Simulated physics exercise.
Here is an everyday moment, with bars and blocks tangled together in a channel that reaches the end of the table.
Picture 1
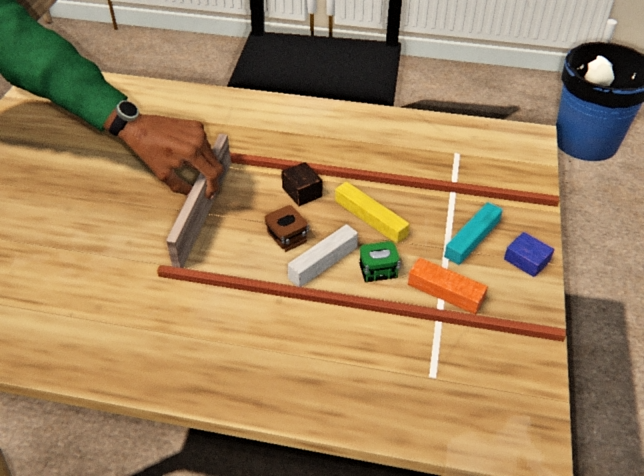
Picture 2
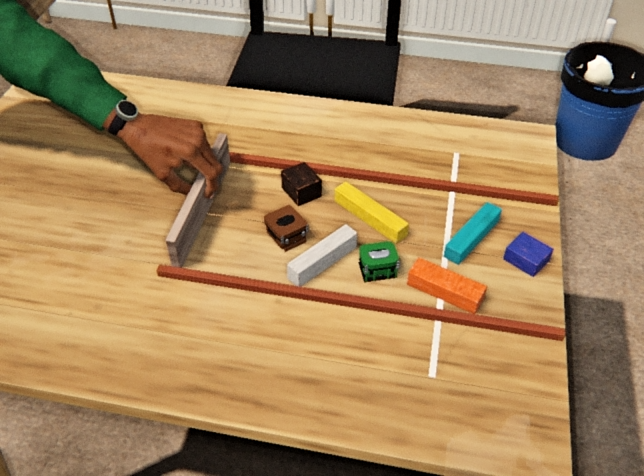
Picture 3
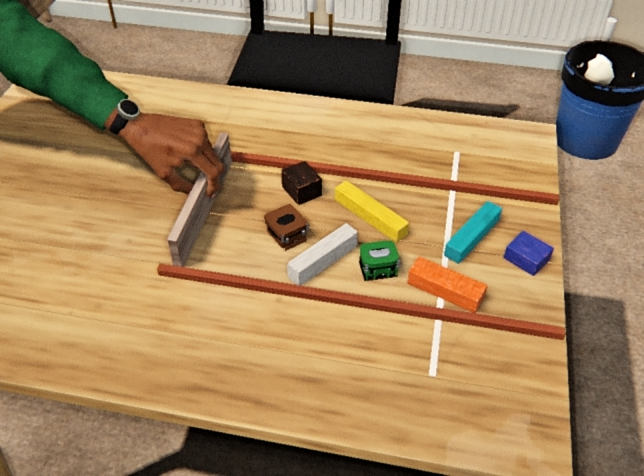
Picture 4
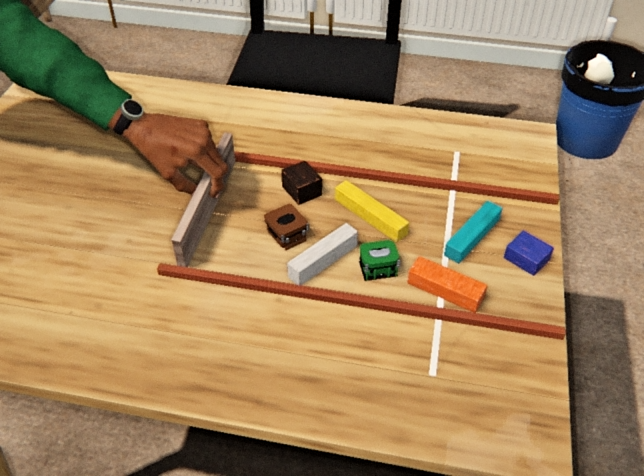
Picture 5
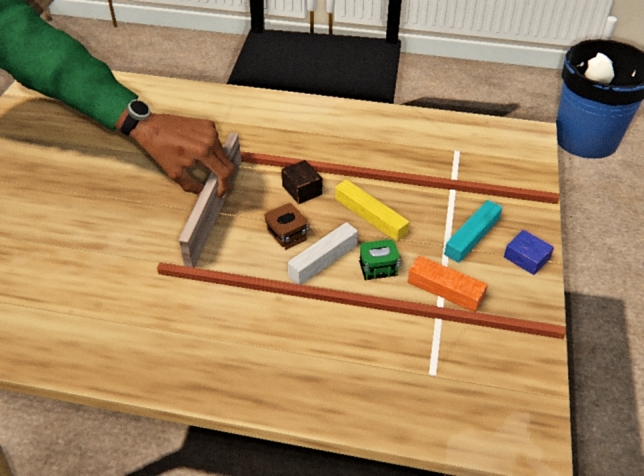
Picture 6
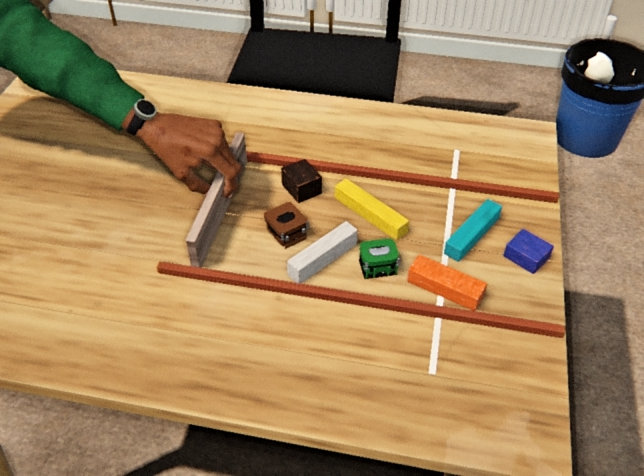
A hand in a green sleeve and dark watch slides a greyish board slowly to the right across a wooden table, seen from above at an angle. Between two reddish-brown rails, black and brown blocks, yellow and white bars and a green case lie ahead, with turquoise, orange and blue pieces farther right near white tape. The board moves only slightly, touching none of them, and the pieces stay still.
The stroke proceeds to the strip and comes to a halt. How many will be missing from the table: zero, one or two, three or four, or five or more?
Nothing falls.
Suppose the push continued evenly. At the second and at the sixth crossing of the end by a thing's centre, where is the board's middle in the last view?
The first one at (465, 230), the next at (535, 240).
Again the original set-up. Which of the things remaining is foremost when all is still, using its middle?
It's the blue block.
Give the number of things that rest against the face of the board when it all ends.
That makes 3.
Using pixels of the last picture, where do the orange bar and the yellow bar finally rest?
Orange bar at about (549, 308), yellow bar at about (495, 239).
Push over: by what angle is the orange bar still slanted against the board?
About 75°.
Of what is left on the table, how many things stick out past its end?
2, I think.
Soon after, none off yet; blue block at rest near (528, 251); turquoise stick at rest near (474, 230); orange bar at rest near (446, 282).
Then, none off yet; blue block at rest near (528, 251); turquoise stick moving near (480, 230); orange bar moved a little near (474, 293).
At rest, the number that fall off is zero.
